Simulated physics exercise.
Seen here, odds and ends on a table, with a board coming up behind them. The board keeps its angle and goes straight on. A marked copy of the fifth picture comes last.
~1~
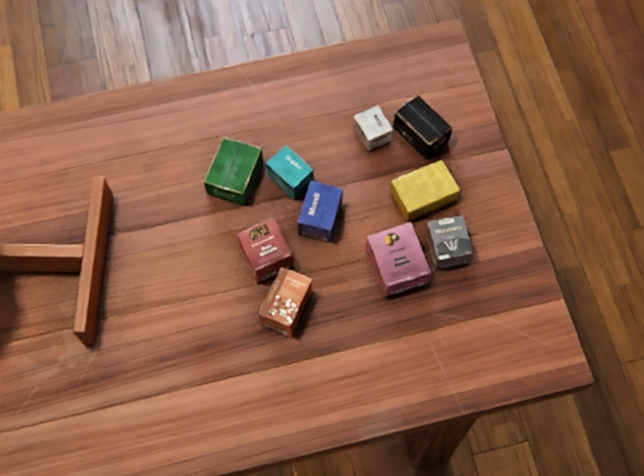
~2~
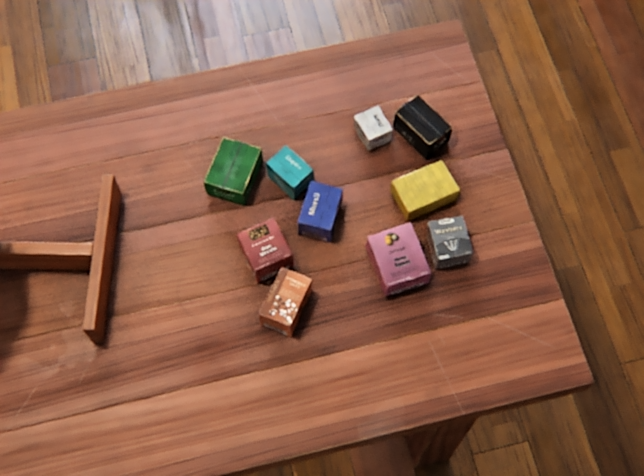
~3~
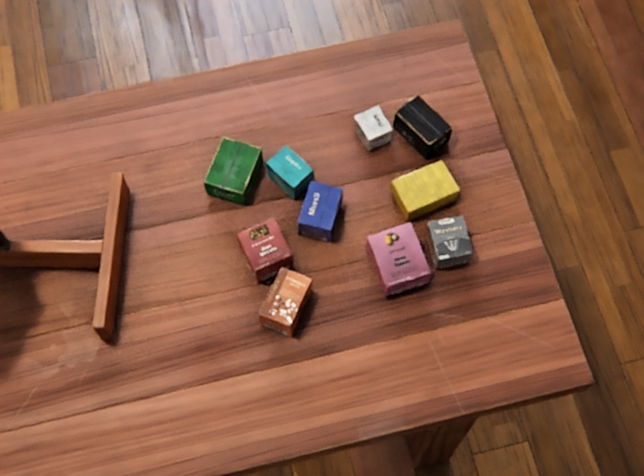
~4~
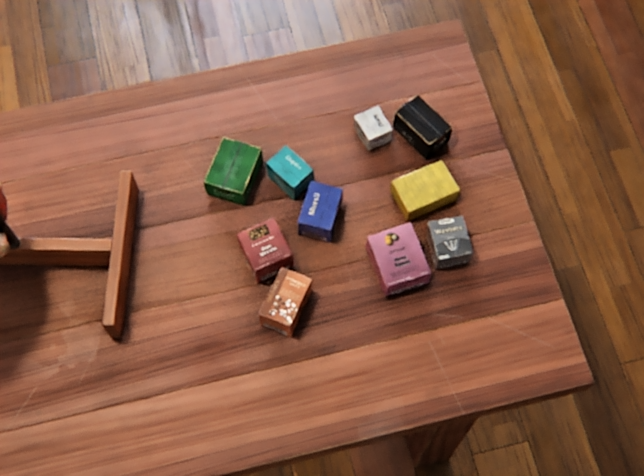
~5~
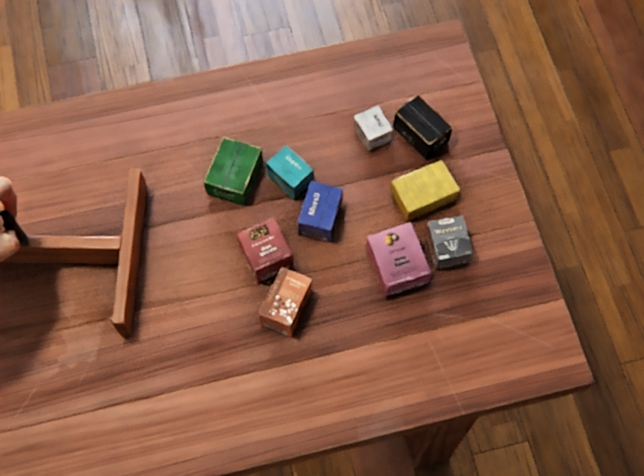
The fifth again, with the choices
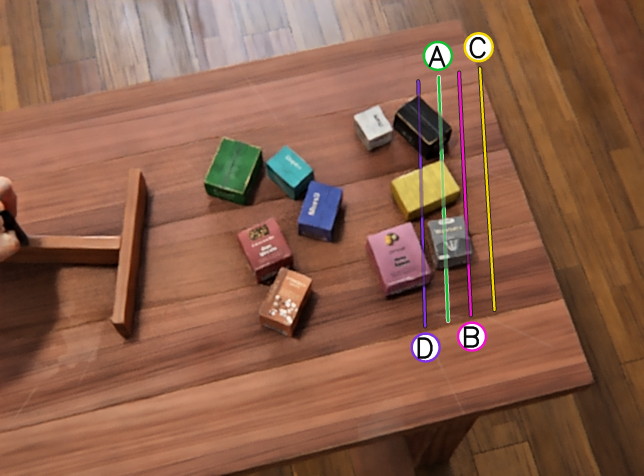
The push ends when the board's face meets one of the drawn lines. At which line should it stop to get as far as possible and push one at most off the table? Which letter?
At D, and not beyond.
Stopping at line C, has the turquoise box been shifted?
By then, yes.
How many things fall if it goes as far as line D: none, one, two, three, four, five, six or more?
One.
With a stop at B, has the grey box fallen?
By then, yes.
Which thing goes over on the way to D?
It is the black box.
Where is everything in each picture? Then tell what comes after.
The first picture shows black box (422, 127); white box (373, 129); grey box (449, 243).
The second picture shows board (98, 249); blue packet (321, 211).
The third picture shows board (108, 247); red packet (265, 251).
The fourth picture shows board (117, 245); turquoise box (290, 173).
The fifth picture shows board (127, 243); orange box (286, 302); black box (422, 127); white box (373, 129).
On the marked copy, A at (443, 192); B at (465, 187); C at (487, 182); D at (422, 197).
With D. Early on, board (234, 219); green box (267, 165); turquoise box (311, 173).
Further on, board (339, 196); black box (432, 124); white box (399, 120).
At the end, board (420, 178); black box over the edge; grey box (532, 228); one fallen.
As for the rest, A drops three; B drops five; C drops seven.
